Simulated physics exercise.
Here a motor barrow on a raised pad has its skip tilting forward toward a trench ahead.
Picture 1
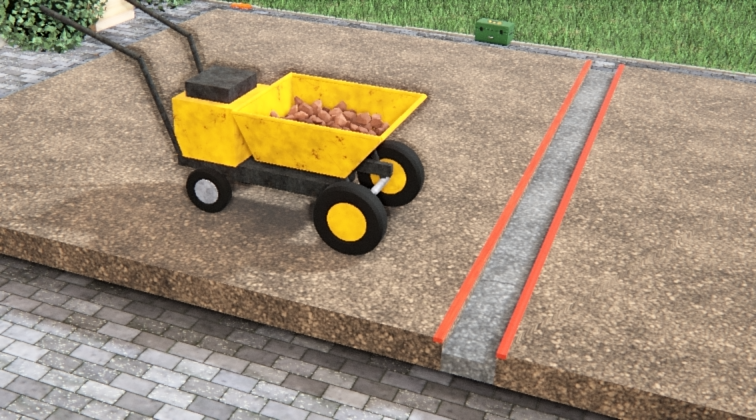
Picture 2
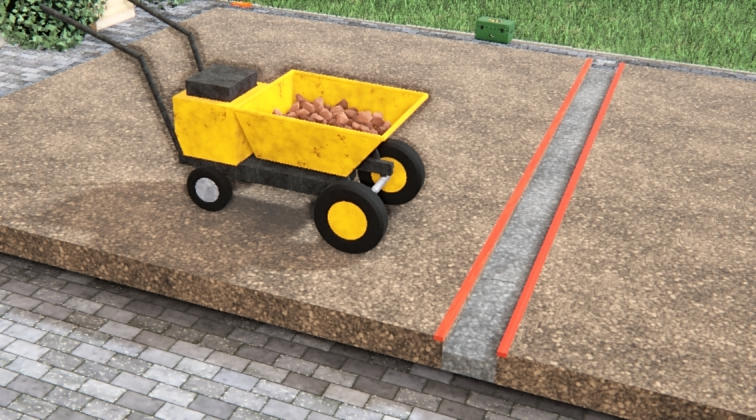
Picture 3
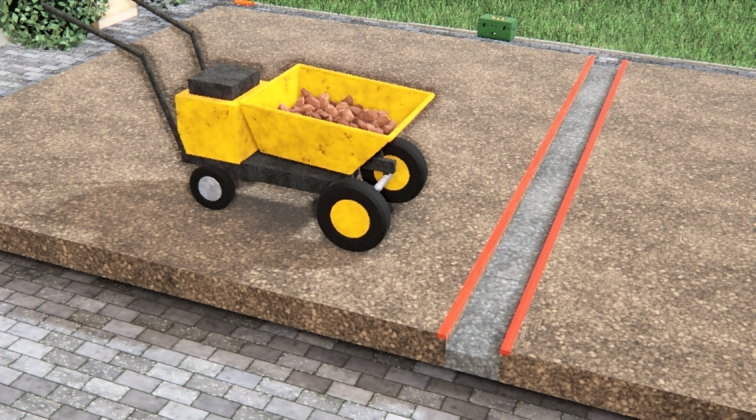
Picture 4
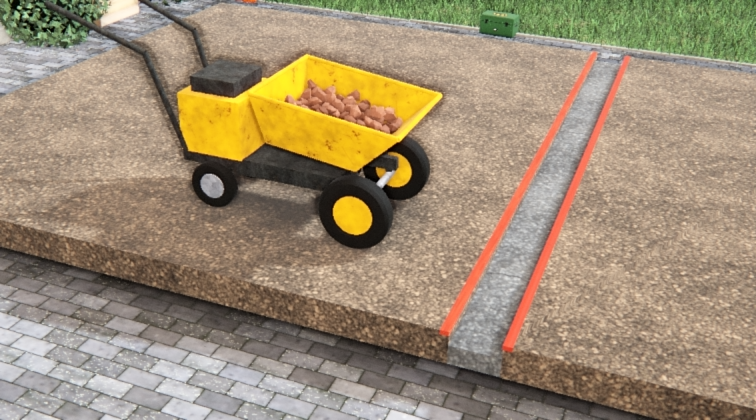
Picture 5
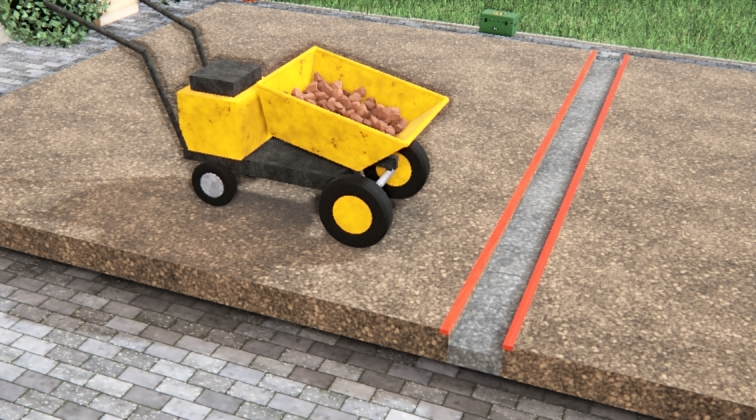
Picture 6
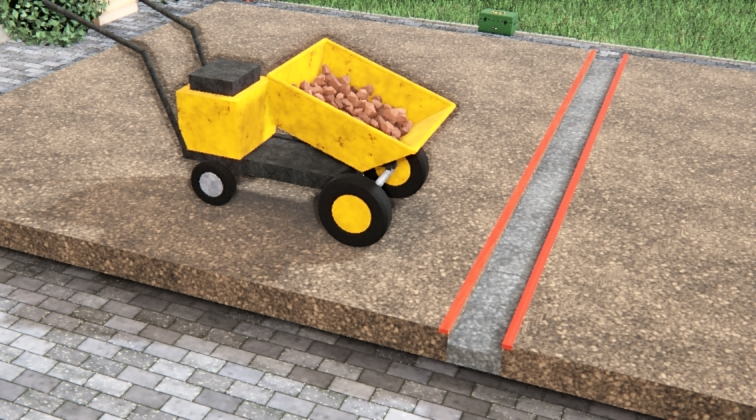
On a raised brown pad beside grass and paving, a yellow motor barrow stood near a narrow trench edged in orange-red, and its skip, loaded with reddish rubble, gradually tilted forward to the right.
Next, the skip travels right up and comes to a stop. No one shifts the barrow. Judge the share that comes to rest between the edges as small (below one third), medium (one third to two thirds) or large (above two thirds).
The share is medium, from one third to two thirds.
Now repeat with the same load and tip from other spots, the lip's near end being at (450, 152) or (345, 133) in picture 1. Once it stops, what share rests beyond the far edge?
Position 1: Near 60 %; position 2: Near 0 %.
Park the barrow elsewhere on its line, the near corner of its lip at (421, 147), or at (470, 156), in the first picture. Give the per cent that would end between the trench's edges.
The first stopping place yields 70 % and the other yields 0 %.
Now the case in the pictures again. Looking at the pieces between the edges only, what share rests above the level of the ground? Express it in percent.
It works out at about 35 percent.
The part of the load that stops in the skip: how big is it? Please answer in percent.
Around 15 per cent.
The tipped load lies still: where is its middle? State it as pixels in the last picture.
Near (508, 241).
Soon, skip tipped steeply; all in the skip.
A while on, skip tipped right over; about two thirds in the skip; about a quarter short of the trench; a small part in or heaped over the trench; a stray few falling.
Towards the end, skip tipped right over; a small part in the skip; about a quarter short of the trench; about half in or heaped over the trench; a stray few beyond it.
Finally, skip tipped right over; a small part in the skip; about a quarter short of the trench; about half in or heaped over the trench; a stray few beyond it.
